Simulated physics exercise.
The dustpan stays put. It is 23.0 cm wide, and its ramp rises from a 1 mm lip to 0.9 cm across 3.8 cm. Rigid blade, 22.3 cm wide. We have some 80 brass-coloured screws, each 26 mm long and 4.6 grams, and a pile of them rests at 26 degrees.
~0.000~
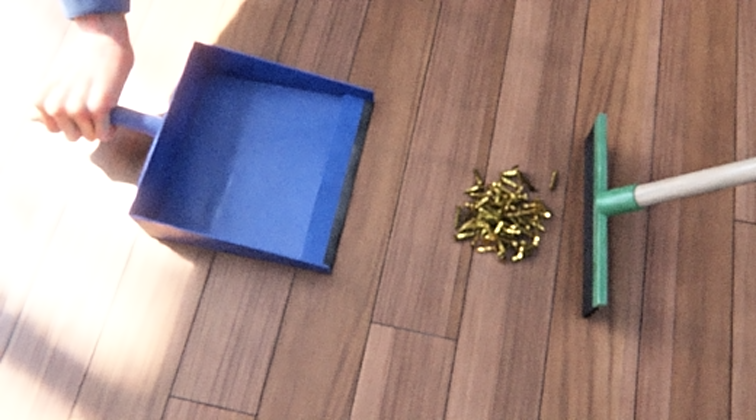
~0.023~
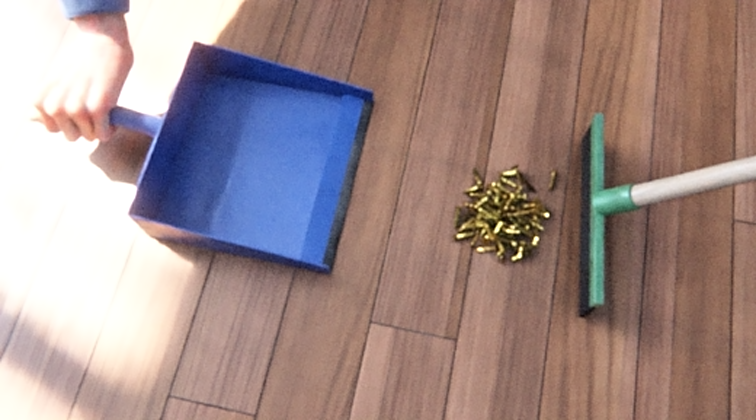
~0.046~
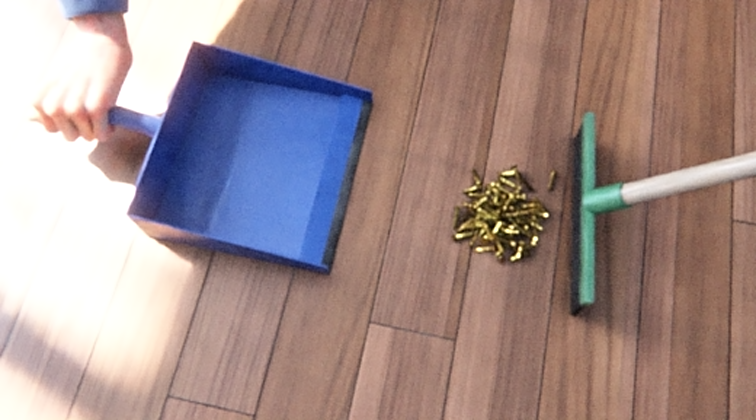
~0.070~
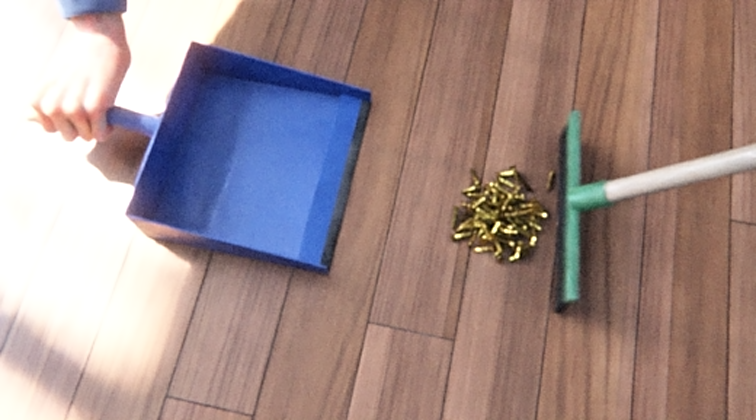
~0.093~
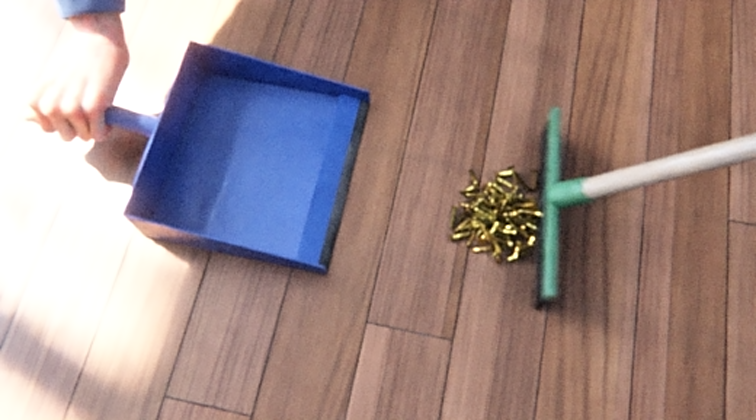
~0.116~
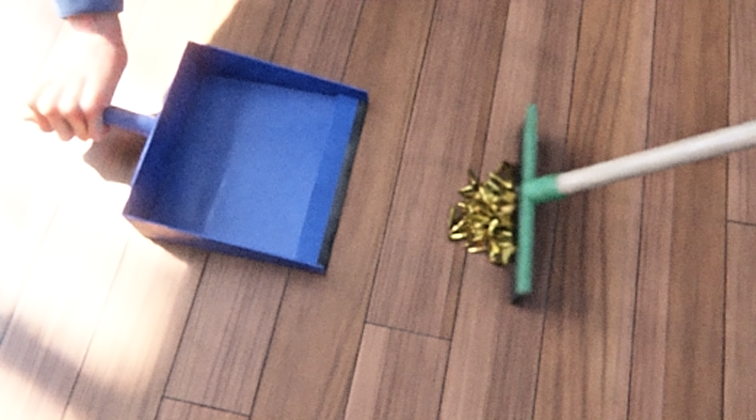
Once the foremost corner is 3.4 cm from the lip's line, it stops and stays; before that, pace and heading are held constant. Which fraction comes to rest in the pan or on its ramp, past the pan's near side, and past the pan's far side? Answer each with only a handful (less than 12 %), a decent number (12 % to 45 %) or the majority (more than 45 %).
Pan: The majority; near side: Only a handful; far side: Only a handful.
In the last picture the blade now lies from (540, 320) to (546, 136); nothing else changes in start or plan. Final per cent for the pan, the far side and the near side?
Pan: 30, far side: 5, near side: 15.
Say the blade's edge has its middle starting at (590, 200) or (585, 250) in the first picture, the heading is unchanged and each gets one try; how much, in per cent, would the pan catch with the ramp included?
I'd put it near 65 per cent for the first and near 70 per cent for the second.
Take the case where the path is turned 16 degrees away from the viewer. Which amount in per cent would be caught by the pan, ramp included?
About 60 percent would end up there.
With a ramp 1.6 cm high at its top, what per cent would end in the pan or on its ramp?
55 %.
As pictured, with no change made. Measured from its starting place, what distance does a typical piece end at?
That distance is close to 20 cm.
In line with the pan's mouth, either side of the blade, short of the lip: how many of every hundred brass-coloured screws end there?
Some 35 per cent.
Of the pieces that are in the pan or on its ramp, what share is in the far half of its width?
About 30 %.
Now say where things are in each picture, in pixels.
In the first frame, blade from (599, 303) to (600, 122), moved 0.0 cm, 0 of the pieces shifted so far; middle of the pieces at (505, 215); pan at (251, 164).
In the second frame, blade from (596, 302) to (597, 122), moved 0.3 cm, 0 of the pieces shifted so far; middle of the pieces at (504, 215).
In the third frame, blade from (586, 301) to (588, 120), moved 1.2 cm, 0 of the pieces shifted so far; middle of the pieces at (503, 215).
In the fourth frame, blade from (570, 298) to (573, 118), moved 2.7 cm, 0 of the pieces shifted so far; middle of the pieces at (502, 215).
In the fifth frame, blade from (548, 294) to (554, 116), moved 4.7 cm, 3 of the pieces shifted so far; middle of the pieces at (500, 215).
In the sixth frame, blade from (523, 290) to (531, 112), moved 7.2 cm, 49 of the pieces shifted so far; middle of the pieces at (491, 216); pan at (244, 164). Its pace works out near 1.10 m/s.
Then, at 0.21 s, middle of the blade 10 cm from the lip; 0 % over the lip, far side 0 %, near side 0 %.
After 0.26 s, middle of the blade 6 cm from the lip; 0 % over the lip, far side 0 %, near side 0 %.
After 0.46 s, middle of the blade 4 cm from the lip; 75 % over the lip, far side 0 %, near side 0 %.
By 1.5 s all is still; pan 65 %, near side 0 %, far side 0 %, in front of the lip or behind the blade 35 %.
